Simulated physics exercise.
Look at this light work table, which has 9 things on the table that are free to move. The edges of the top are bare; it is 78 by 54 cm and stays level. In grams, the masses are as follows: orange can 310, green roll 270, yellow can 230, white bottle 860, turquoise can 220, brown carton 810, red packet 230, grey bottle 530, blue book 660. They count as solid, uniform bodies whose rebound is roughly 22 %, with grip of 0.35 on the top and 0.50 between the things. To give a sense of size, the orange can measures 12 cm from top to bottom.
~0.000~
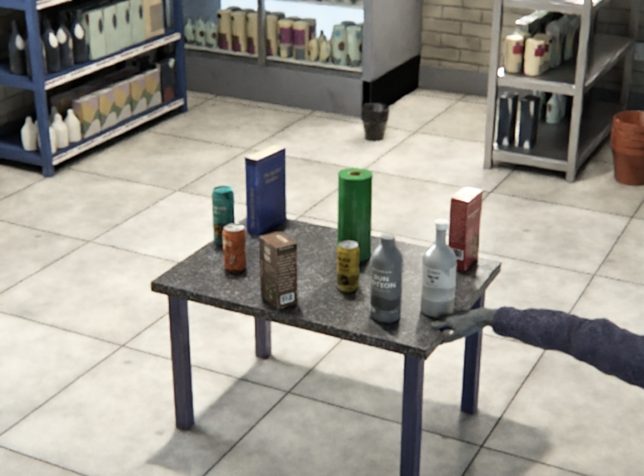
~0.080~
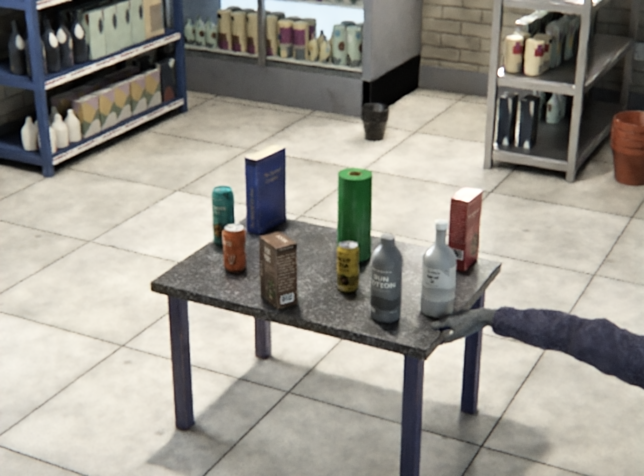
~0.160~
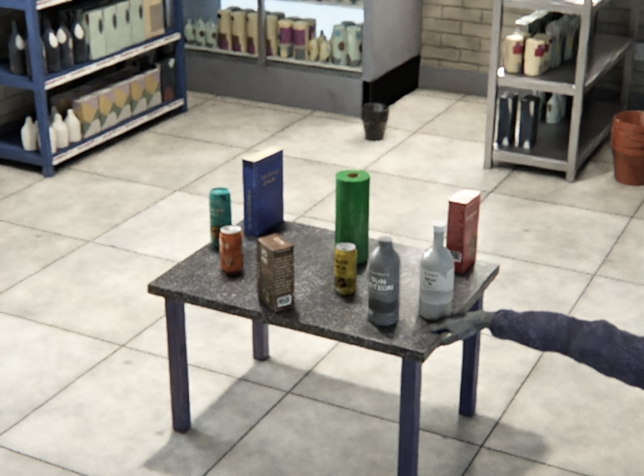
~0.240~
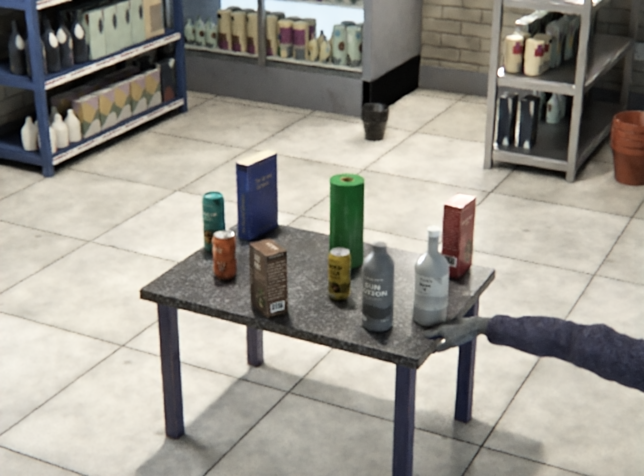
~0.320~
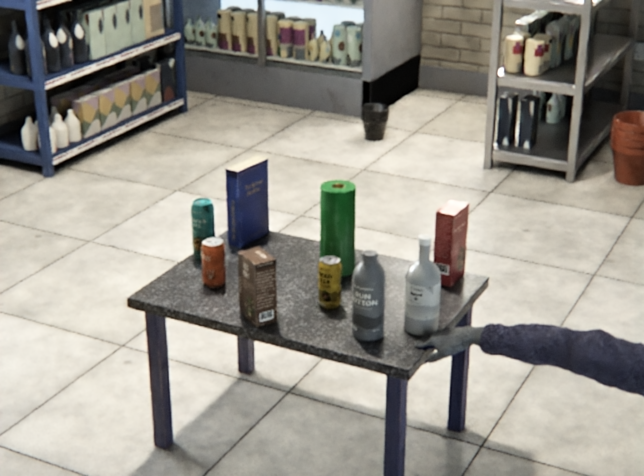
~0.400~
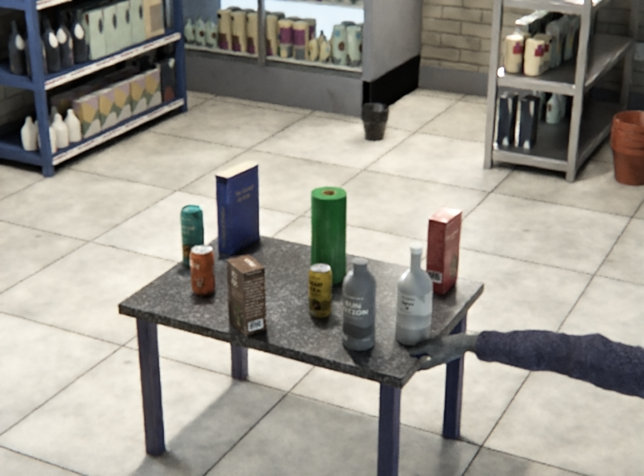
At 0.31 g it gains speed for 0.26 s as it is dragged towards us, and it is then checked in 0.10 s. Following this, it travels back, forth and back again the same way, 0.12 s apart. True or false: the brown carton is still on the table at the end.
False.
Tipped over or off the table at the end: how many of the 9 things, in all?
1.
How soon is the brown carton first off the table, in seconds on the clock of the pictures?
Time: Approximately 0.6 s.
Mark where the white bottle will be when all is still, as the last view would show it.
It ends up near (439, 267).
Around 0.80 s, table 4 cm from its start; brown carton now off the table; blue book shifted 5 cm; red packet shifted 5 cm.
Around 1.10 s, table 1 cm from its start.
Around 1.80 s, table 2 cm from its start; blue book shifted 6 cm; grey bottle shifted 5 cm; green roll shifted 5 cm.
Finally (2.5 s), off the table, brown carton; the other 8 still in place (within 5 cm).
